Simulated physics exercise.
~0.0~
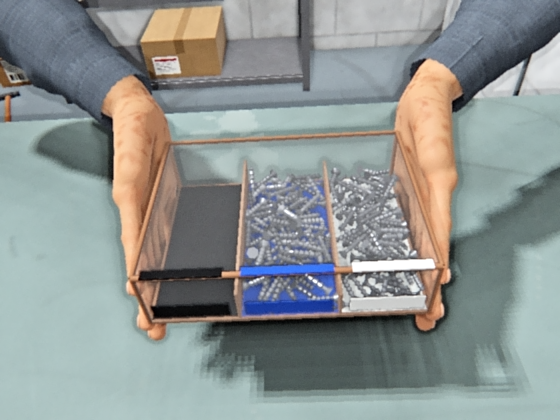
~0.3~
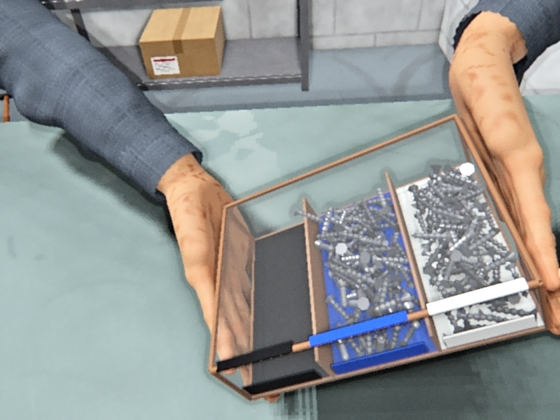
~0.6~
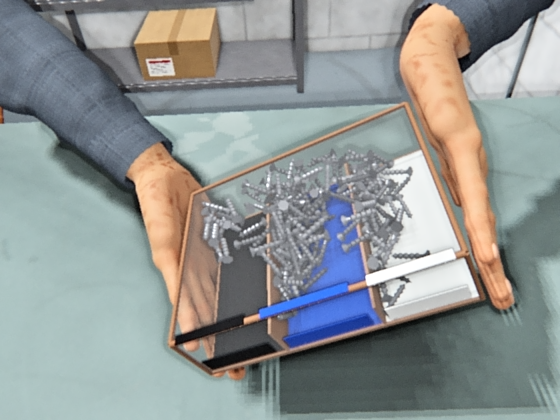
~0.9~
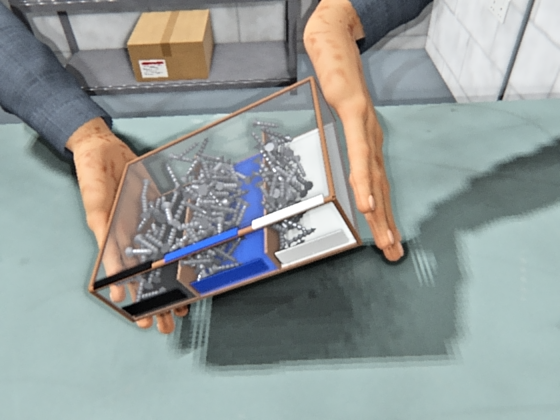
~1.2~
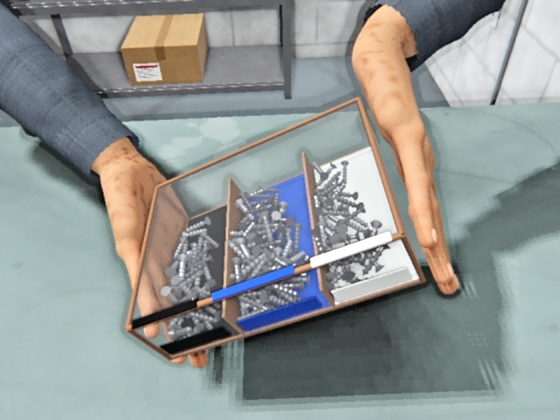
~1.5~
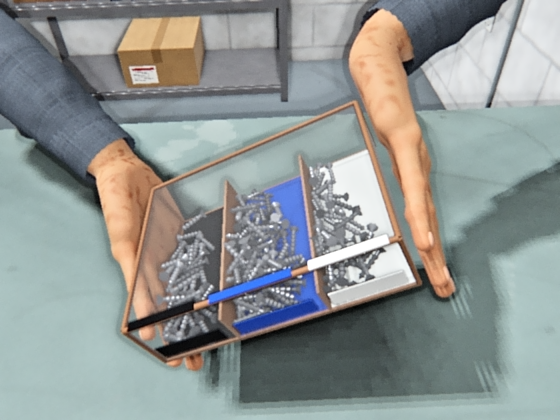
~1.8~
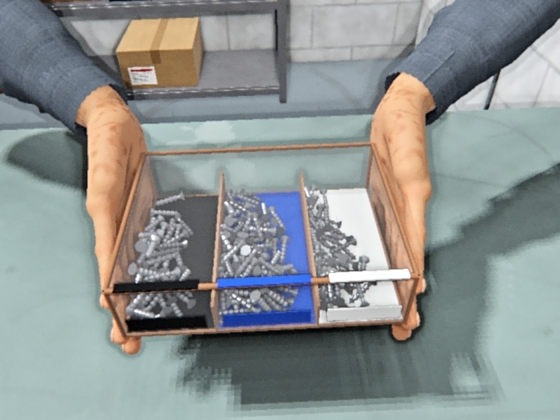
The clip opens on two hands holding a clear-lidded, three-part box of steel screws level above a pale green table, with screws in the blue and white compartments and none in the black one at left. The hands tip the box so its left side drops, and shift it to the right. They then swing it left and partly back right while it stays tilted, and screws tumble over the partitions into the black compartment. The box pauses, still tilted, then returns to level. It ends held level, with screws in all three compartments, fewer in the white than at the start.
